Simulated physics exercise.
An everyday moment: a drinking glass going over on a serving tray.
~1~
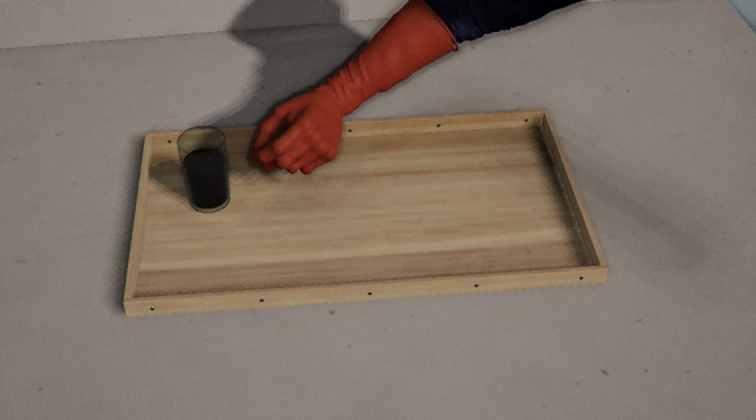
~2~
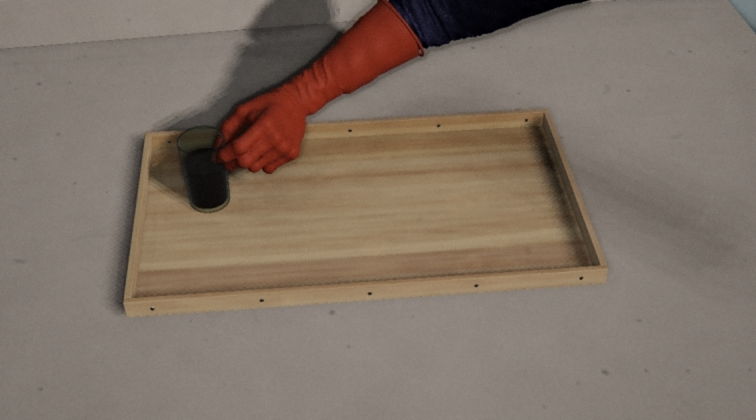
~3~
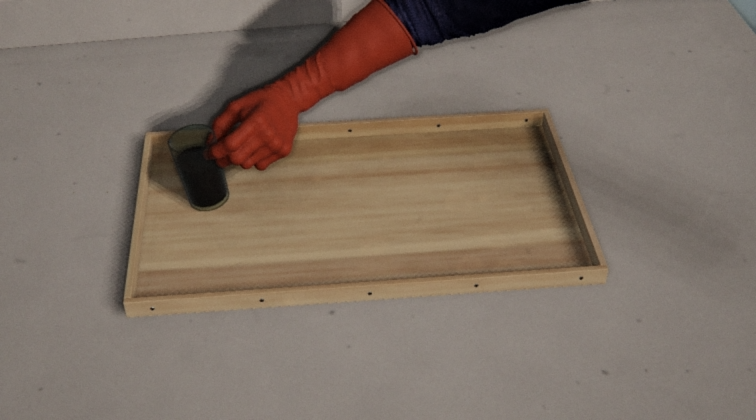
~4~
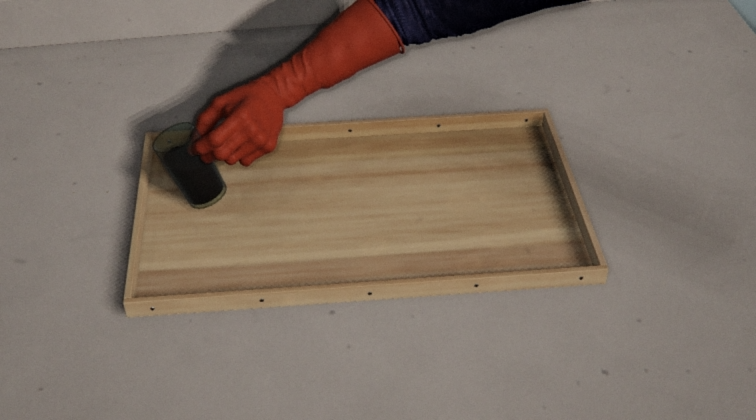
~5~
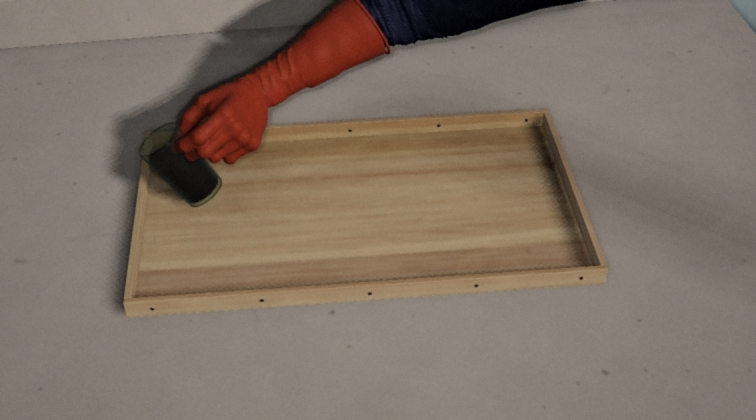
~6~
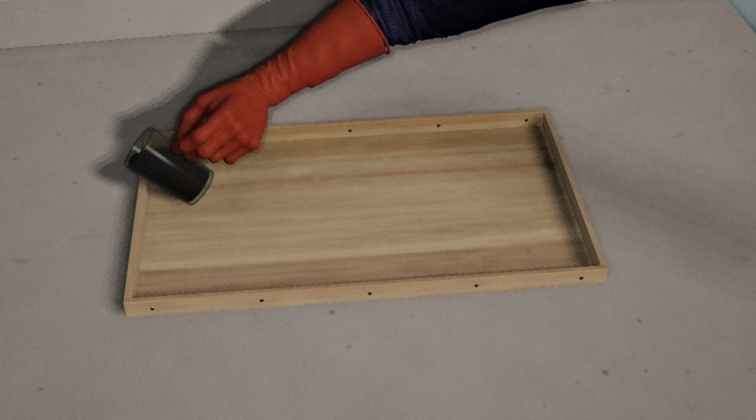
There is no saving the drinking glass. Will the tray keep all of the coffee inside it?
No.
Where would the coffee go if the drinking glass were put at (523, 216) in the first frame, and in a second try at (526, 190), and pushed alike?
In the first try it keeps within the tray; in the second it keeps within the tray.
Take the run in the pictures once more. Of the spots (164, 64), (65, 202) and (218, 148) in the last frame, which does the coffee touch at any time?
Checking each in turn gives out of the spill, in the spill and out of the spill.
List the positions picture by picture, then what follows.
In the first frame, it stands upright; drinking glass (205, 169) about two thirds full; tray (376, 281).
In the second frame, it is being nudged; drinking glass about two thirds full, surface at (204, 162).
In the third frame, it is being nudged; drinking glass (200, 167) about two thirds full.
In the fourth frame, it is being nudged; drinking glass about two thirds full, surface at (186, 158); tray (376, 281).
In the fifth frame, it is being nudged; drinking glass (180, 164) tipped 30°.
In the sixth frame, it is falling; drinking glass (169, 167) tipped 45°.
Next, the drinking glass lies across the rim; the puddle covers about as much as a plate; the table is getting wet.
After that, the puddle covers about as much as a tray; the table is getting wet.
Finally, the puddle covers about as much as a tray; the table is getting wet.
